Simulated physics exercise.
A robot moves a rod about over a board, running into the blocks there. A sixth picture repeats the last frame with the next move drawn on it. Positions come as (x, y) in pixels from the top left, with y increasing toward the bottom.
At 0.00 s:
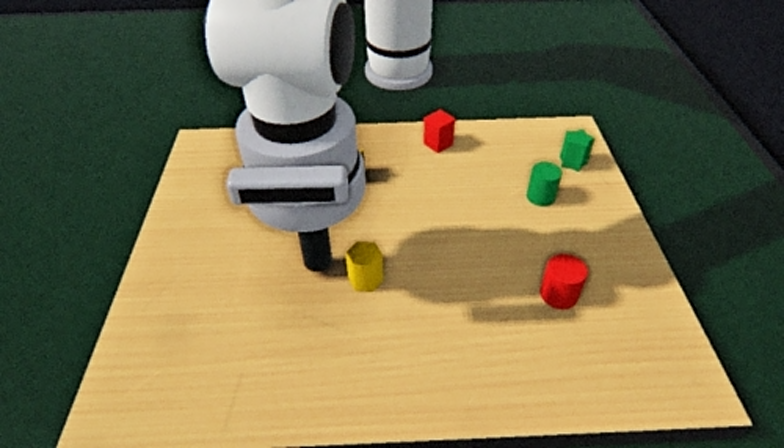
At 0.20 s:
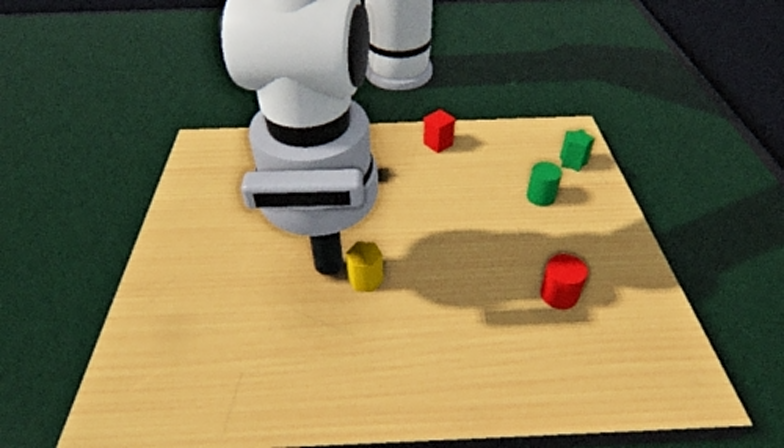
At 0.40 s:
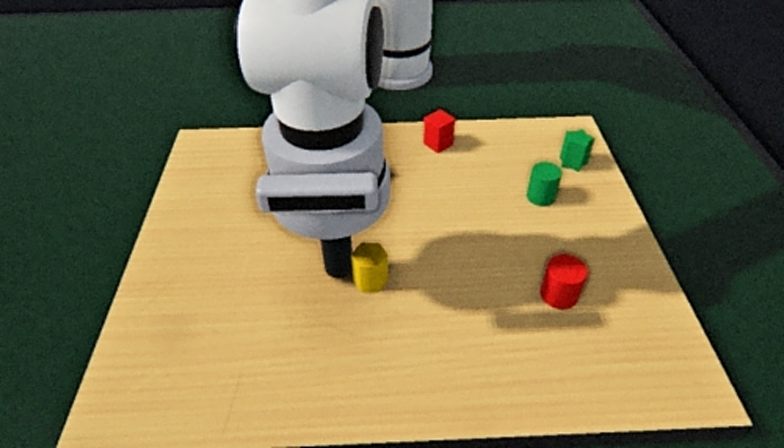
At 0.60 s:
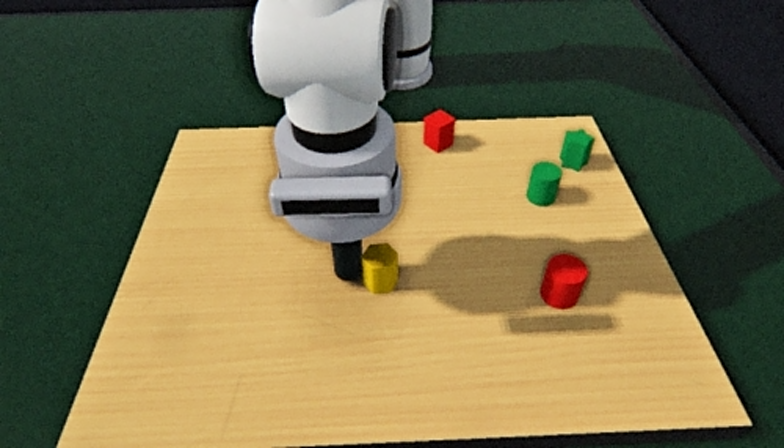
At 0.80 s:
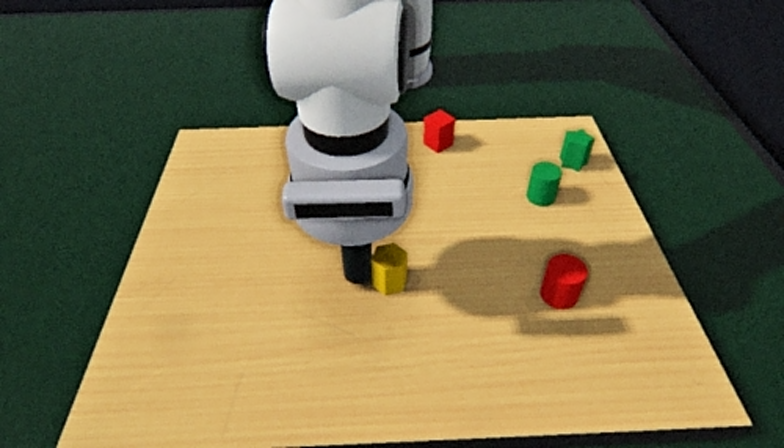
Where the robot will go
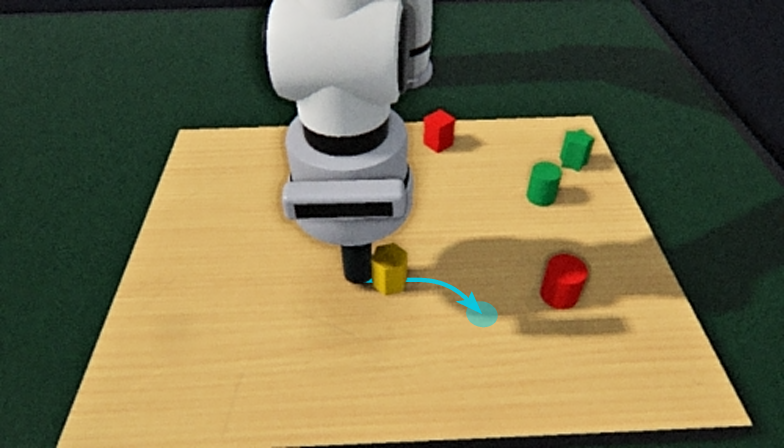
The clip shows a robot arm moving a black rod rightward over a wooden board until it meets a yellow hexagonal block and pushes it a short way right, while the red and green blocks stay still.
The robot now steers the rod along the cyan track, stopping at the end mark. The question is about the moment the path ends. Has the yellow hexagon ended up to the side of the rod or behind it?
In short: Yes.
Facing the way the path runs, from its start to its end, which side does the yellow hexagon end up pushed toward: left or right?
The shift is leftward.
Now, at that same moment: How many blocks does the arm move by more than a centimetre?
The number will come to 1.
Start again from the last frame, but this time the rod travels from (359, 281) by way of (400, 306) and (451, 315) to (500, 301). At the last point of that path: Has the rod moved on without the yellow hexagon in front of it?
Going by the path, yes.
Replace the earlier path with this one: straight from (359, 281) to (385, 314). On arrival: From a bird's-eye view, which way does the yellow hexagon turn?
It turns round anticlockwise.
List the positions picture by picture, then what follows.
The first picture shows rod's lower end at (318, 261); yellow hexagon at (364, 253); red disc at (568, 268).
The second picture shows rod at (329, 265); blocks still.
The third picture shows rod at (339, 268); yellow hexagon at (369, 254).
The fourth picture shows rod at (349, 270); yellow hexagon at (380, 255).
The fifth picture shows rod at (358, 273); yellow hexagon at (389, 255); red disc at (568, 268).
Drawn move, from (359, 281) via (404, 280) and (448, 286), ending at (482, 314).
What follows on the original path. One third of the way, rod at (406, 273); yellow hexagon at (438, 252).
Two thirds of the way, rod at (449, 279); yellow hexagon at (480, 251), turned 45° anticlockwise.
At the end, rod at (483, 307); yellow hexagon at (489, 253), turned 65° anticlockwise; red disc still.
